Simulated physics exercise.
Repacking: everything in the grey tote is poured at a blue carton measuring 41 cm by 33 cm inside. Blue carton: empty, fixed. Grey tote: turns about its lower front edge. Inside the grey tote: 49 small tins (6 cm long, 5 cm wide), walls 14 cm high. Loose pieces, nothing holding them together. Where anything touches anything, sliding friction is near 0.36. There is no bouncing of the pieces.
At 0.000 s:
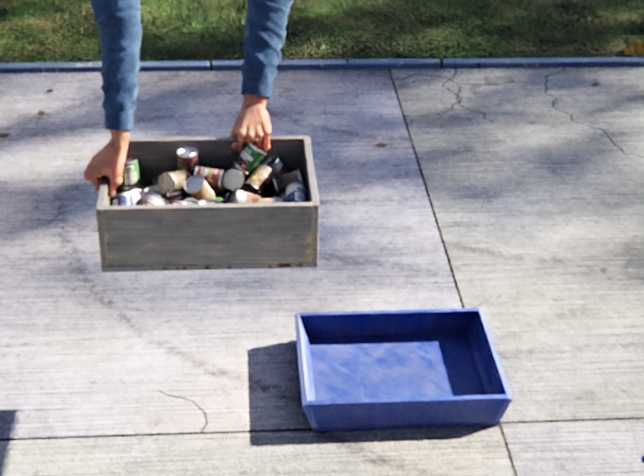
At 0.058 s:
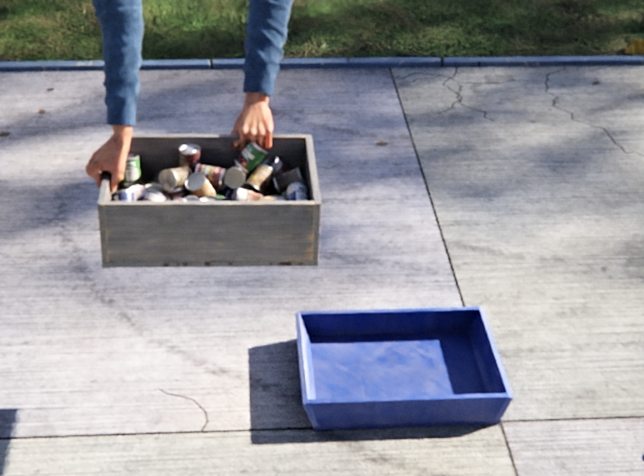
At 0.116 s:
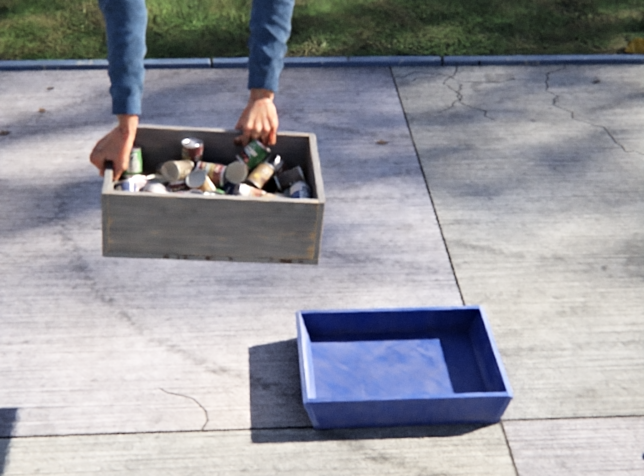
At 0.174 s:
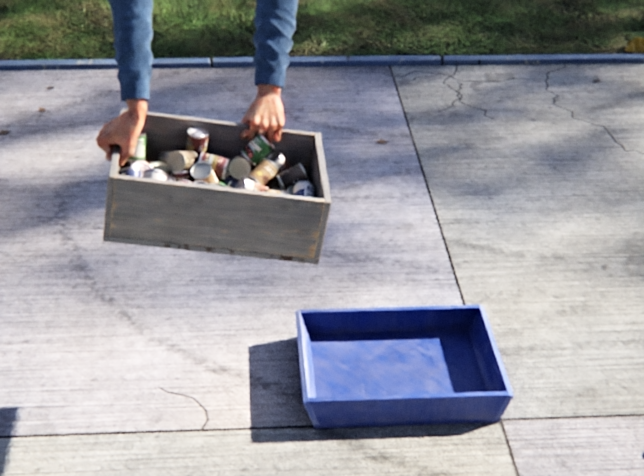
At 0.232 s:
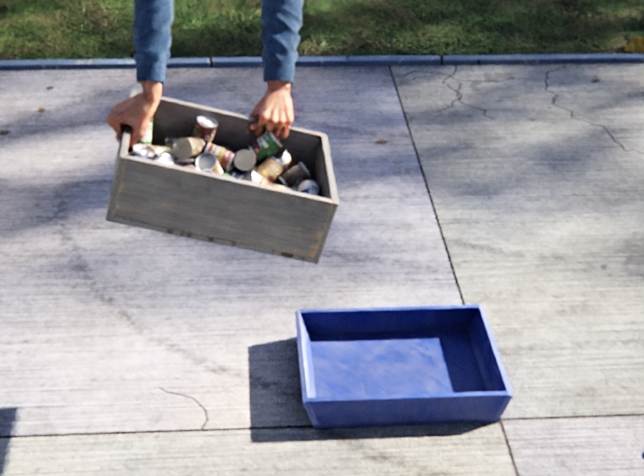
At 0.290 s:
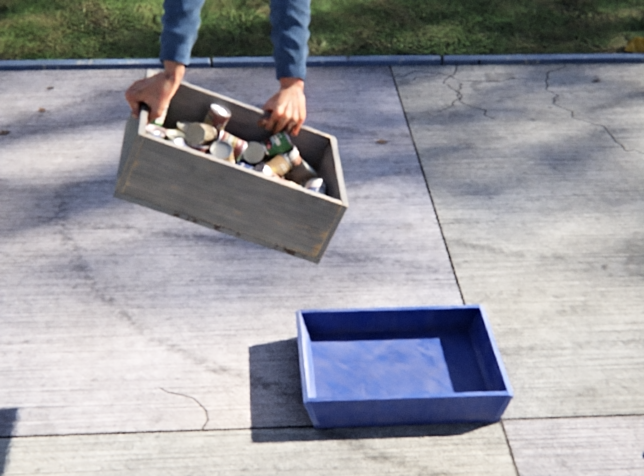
The clip opens with two hands holding a grey tote of small tins level above pale concrete, up and to the left of an empty blue carton. The hands then raise the tote's left end, slowly at first and then more steeply, so it slants down toward the right, the tins still inside.
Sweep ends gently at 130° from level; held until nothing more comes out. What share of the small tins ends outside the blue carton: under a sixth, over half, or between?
What lands outside the blue carton makes up a sixth up to half.
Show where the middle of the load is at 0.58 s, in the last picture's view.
Centre: Approx. (314, 154).
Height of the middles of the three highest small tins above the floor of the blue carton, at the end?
I'd put it near 7 cm.
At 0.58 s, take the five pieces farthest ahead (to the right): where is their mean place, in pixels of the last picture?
I'd put them at about (350, 187).
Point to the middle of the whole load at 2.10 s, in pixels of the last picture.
I'd put the middle close to (466, 362) in the last view.
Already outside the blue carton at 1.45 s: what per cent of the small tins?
I'd say near 35 per cent at that moment.
After 0.58 s, tilt 71°; 49 still in the grey tote.
After 0.94 s, tilt 123°; 19 still in the grey tote, 3 in the blue carton, 5 outside the blue carton and 22 in the air.
After 1.45 s, tilt 130°; 31 in the blue carton and 18 outside the blue carton.
When it is over (at 2.10 s), 31 in the blue carton and 18 outside the blue carton. Asked share, 18 of 49, 37 per cent.
